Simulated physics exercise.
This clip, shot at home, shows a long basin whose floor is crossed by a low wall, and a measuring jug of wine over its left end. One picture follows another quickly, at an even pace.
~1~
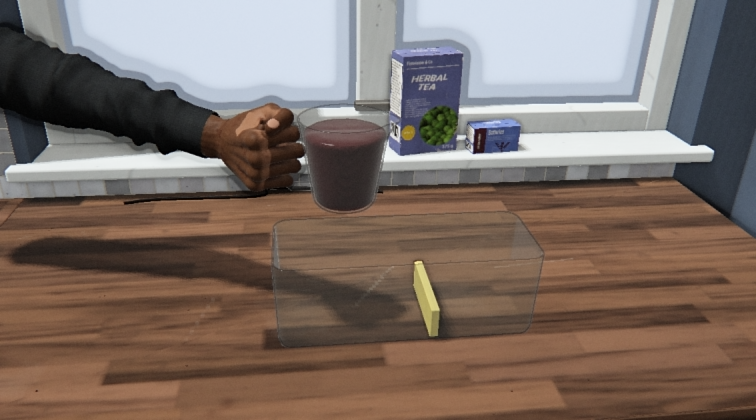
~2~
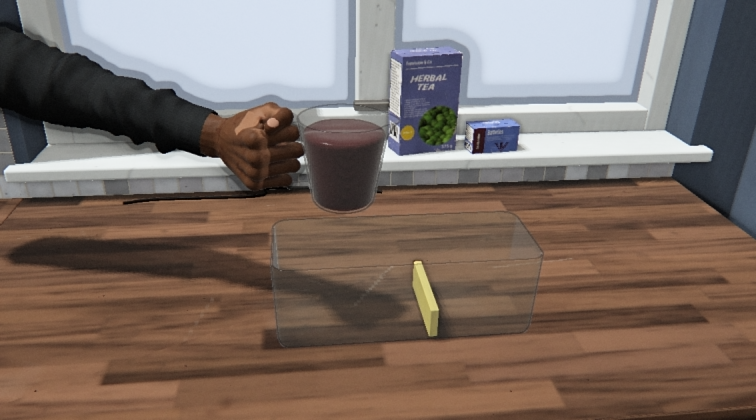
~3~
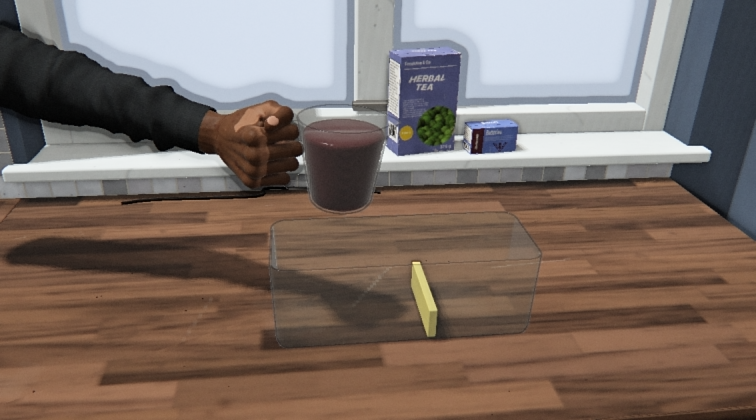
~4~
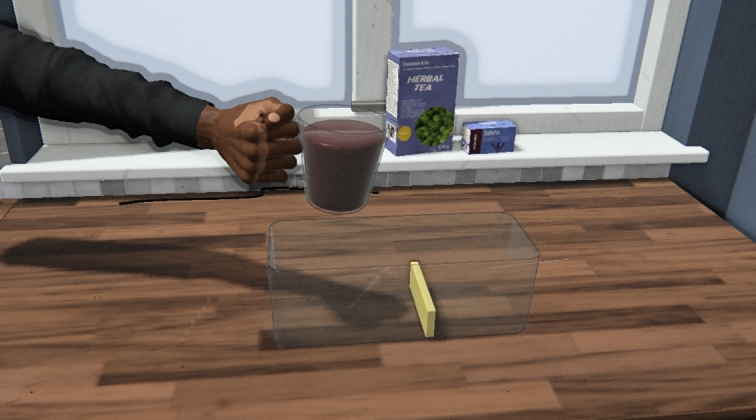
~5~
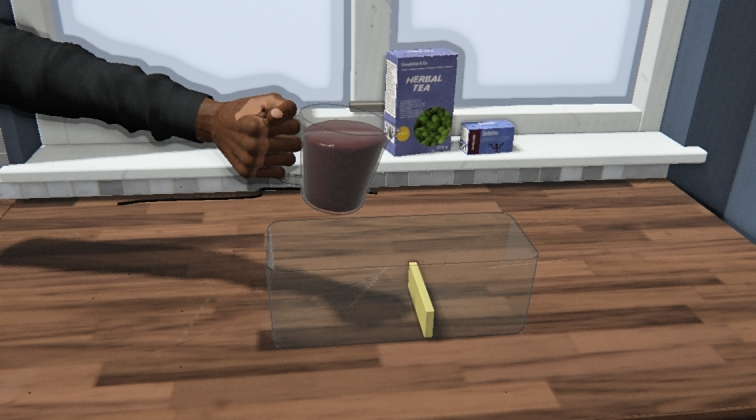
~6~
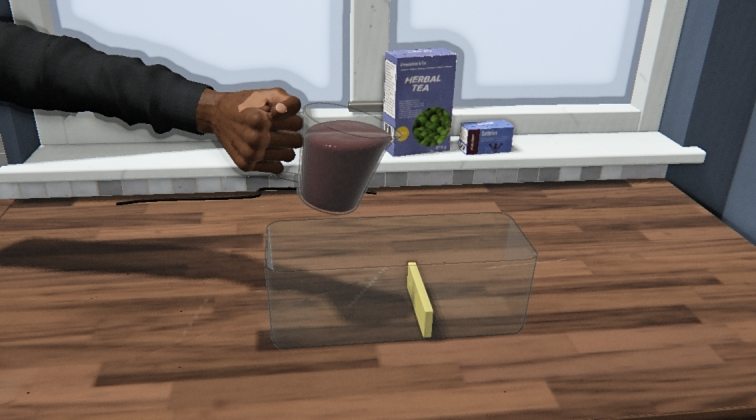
At first, a hand holds a clear jug of dark purplish-red wine upright above the left part of a long transparent basin with a low yellow wall across its floor. The jug barely moves, then the hand tilts it modestly to the right, its right rim dipping slightly.
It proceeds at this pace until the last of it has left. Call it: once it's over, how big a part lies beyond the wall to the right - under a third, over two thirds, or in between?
Over two thirds.
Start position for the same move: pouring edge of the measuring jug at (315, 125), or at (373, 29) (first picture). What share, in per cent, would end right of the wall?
First try: About 5 %; second try: About 65 %.
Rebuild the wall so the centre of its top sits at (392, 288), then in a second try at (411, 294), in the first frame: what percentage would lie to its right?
The first placement leaves close to 100 per cent, the second close to 85 per cent.
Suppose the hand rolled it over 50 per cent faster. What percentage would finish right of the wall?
It comes to around 70 per cent.
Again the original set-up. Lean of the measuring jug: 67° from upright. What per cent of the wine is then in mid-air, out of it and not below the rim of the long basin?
Around 20 in a hundred, more or less.
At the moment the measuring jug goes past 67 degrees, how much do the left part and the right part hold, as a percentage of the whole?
Left part 0 %; right part 10 %.
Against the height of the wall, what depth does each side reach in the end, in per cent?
Left 10 per cent, right 60.
A moment on, the measuring jug is tipped part way and 71 per cent is still to pour, 0 is left of the wall and 11 right of it.
Next, the measuring jug is tipped on its side and 17 per cent is still to pour, 7 is left of the wall and 63 right of it.
Then the measuring jug is tipped right over and 0 per cent is still to pour, 21 is left of the wall and 78 right of it.
Later the measuring jug is tipped right over and 0 per cent is still to pour, 22 is left of the wall and 78 right of it.
At rest 22 per cent lies left of the wall, 78 right of it and 0 outside.
